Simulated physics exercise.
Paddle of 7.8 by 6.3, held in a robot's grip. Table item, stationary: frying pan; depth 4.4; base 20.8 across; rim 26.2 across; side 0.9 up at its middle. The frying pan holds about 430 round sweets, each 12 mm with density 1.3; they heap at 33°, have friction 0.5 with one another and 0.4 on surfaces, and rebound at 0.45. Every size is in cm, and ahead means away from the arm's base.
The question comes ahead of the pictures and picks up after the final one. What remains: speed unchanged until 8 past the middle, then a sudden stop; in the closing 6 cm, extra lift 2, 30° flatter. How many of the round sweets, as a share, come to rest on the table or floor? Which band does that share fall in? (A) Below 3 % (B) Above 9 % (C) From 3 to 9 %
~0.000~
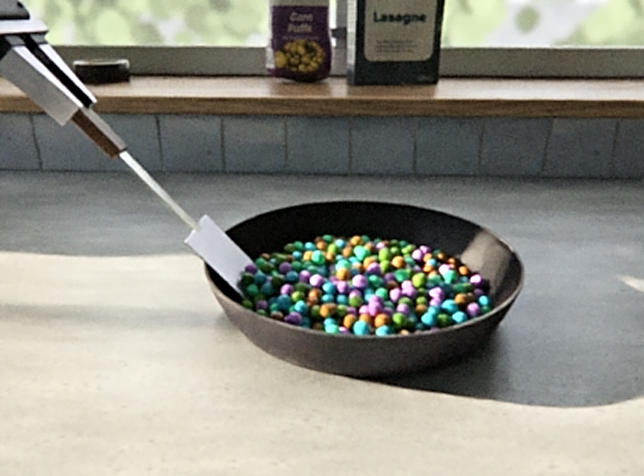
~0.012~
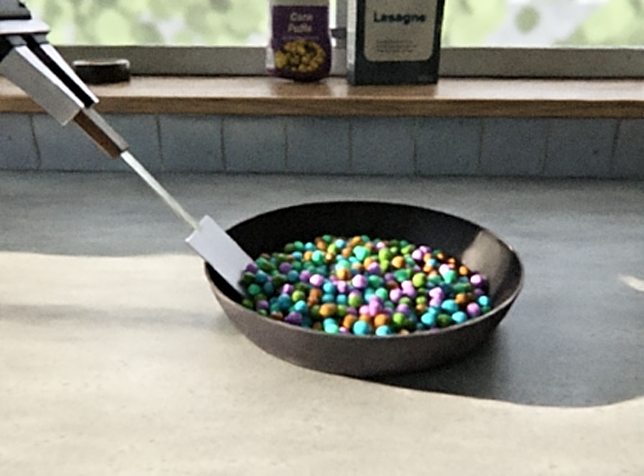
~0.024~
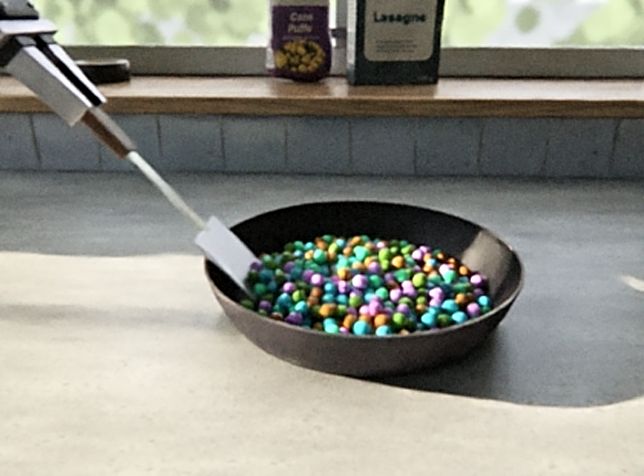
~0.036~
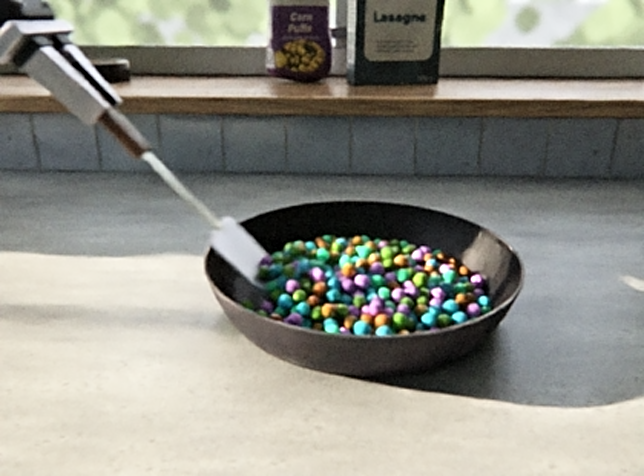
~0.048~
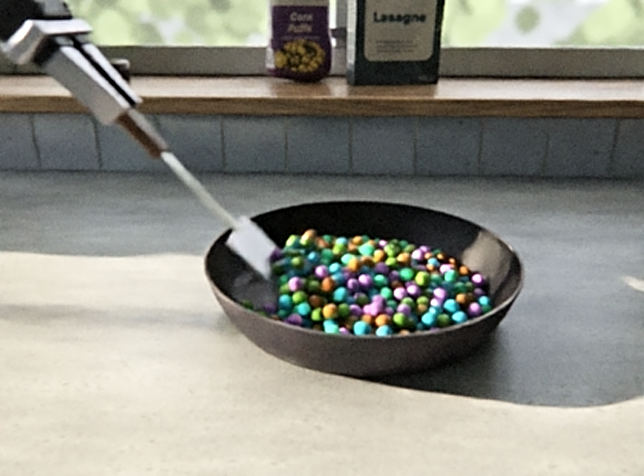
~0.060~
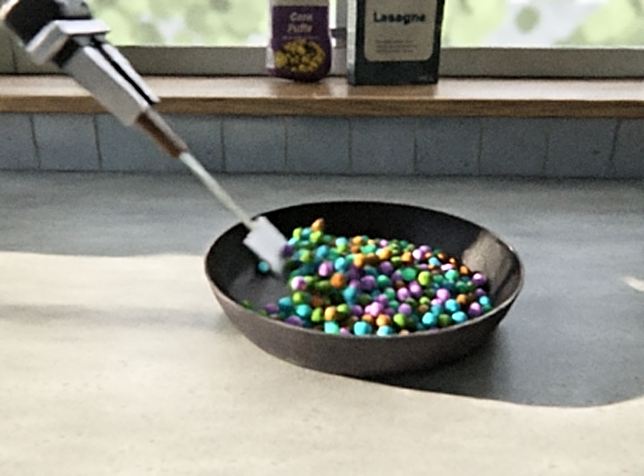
From 3 to 9 %.
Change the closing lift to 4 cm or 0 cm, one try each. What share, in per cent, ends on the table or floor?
Roughly 15 % and then 0 %.
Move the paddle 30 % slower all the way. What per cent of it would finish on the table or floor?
Roughly 0 per cent, I'd say.
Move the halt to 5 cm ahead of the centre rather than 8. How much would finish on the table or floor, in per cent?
0 %, roughly.
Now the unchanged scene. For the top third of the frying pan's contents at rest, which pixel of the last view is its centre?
Roughly at (462, 268).
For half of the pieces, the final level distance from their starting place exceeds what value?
Somewhere near 3 centimetres, I reckon.
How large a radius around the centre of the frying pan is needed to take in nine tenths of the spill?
I'd put it at about 40 centimetres.
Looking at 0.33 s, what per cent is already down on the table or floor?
Estimate: About 6 percent.
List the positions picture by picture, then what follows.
In the first frame, paddle top edge at (195, 228), sloping 49°; upper third of the load around (356, 277), from x 245 to 485, top at y 240; 428 in the frying pan.
In the second frame, paddle top edge at (197, 228), sloping 49°; upper third of the load around (356, 277), from x 245 to 485, top at y 240.
In the third frame, paddle top edge at (204, 228), sloping 49°; upper third of the load around (352, 276), from x 245 to 485, top at y 240.
In the fourth frame, paddle top edge at (219, 228), sloping 49°; upper third of the load around (351, 274), from x 245 to 485, top at y 240.
In the fifth frame, paddle top edge at (237, 228), sloping 49°; upper third of the load around (348, 271), from x 245 to 485, top at y 240.
In the sixth frame, paddle top edge at (254, 229), sloping 49°; upper third of the load around (351, 270), from x 245 to 485, top at y 225; 428 in the frying pan.
By 0.09 s, sloping 49°, highest piece 7 above the table; 428 in the frying pan.
By 0.12 s, sloping 41°, highest piece 8 above the table; 428 in the frying pan.
By 0.33 s, sloping 19°, highest piece 8 above the table; 403 in the frying pan, 22 on the table or floor, 3 on the blade or in flight.
By 1.38 s, sloping 19°, highest piece 5 above the table; 403 in the frying pan, 25 on the table or floor.
Final count, 403 in the frying pan, 25 on the table or floor. That is 6 % on the table or floor.
